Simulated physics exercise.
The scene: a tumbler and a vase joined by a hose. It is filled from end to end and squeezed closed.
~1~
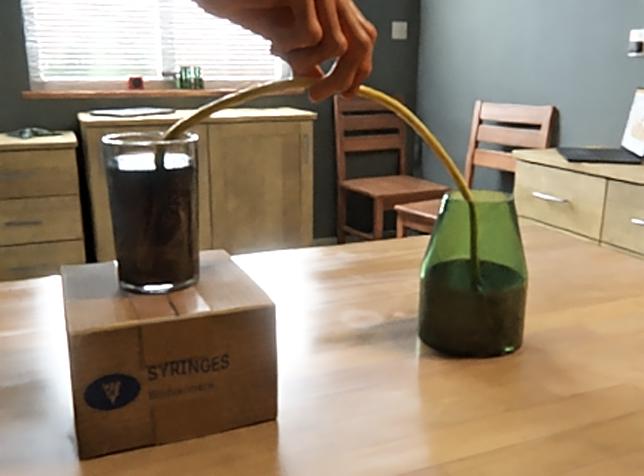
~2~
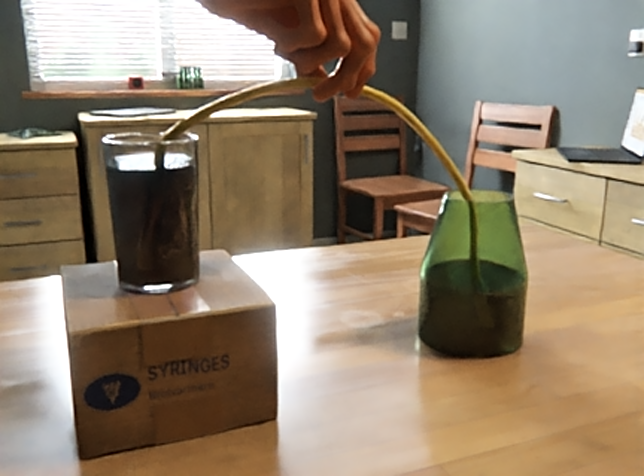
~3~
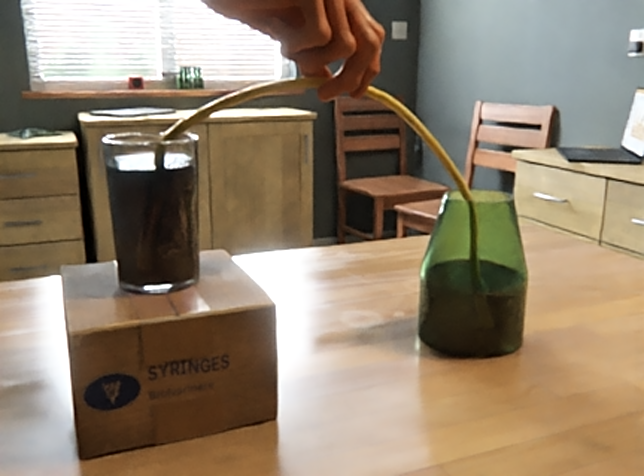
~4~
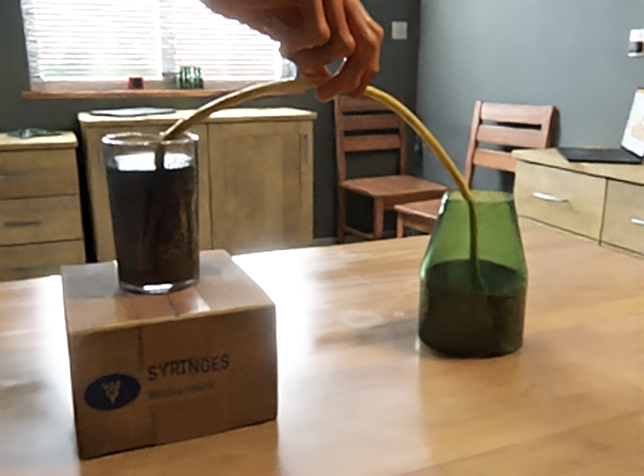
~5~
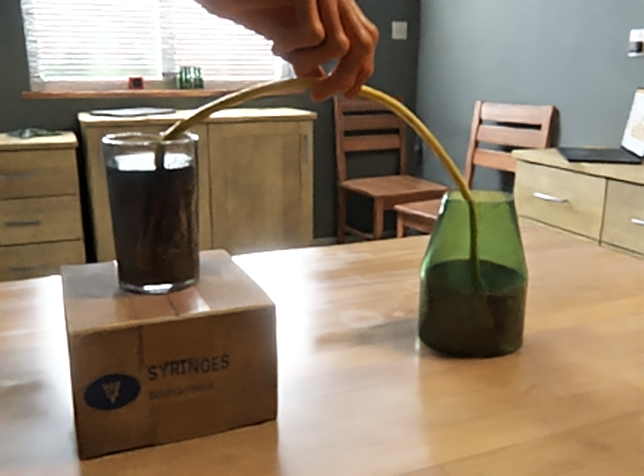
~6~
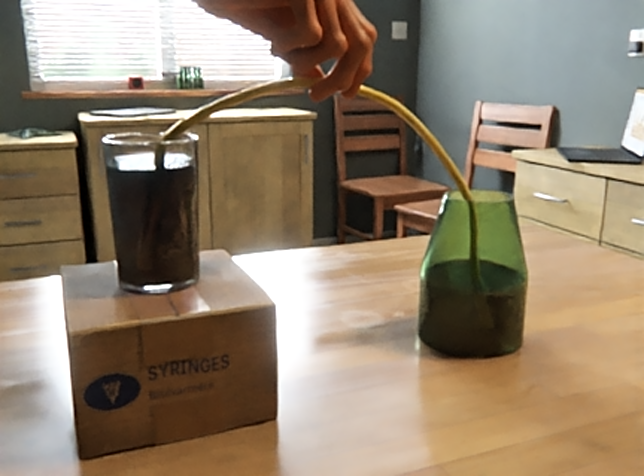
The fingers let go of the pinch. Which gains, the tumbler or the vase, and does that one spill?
The red wine goes rightwards; the receiving one has room for it.
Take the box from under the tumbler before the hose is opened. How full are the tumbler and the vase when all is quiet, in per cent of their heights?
About 60 and 45 per cent.
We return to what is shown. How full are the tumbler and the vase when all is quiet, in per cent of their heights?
Roughly 15 per cent, then 65 per cent.
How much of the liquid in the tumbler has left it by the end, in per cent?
About 85 per cent.
Next, the tumbler is about two thirds full; the vase is about half full.
After that, the tumbler is about a quarter full; the vase is about half full.
Finally, the tumbler is nearly empty; the vase is about two thirds full.
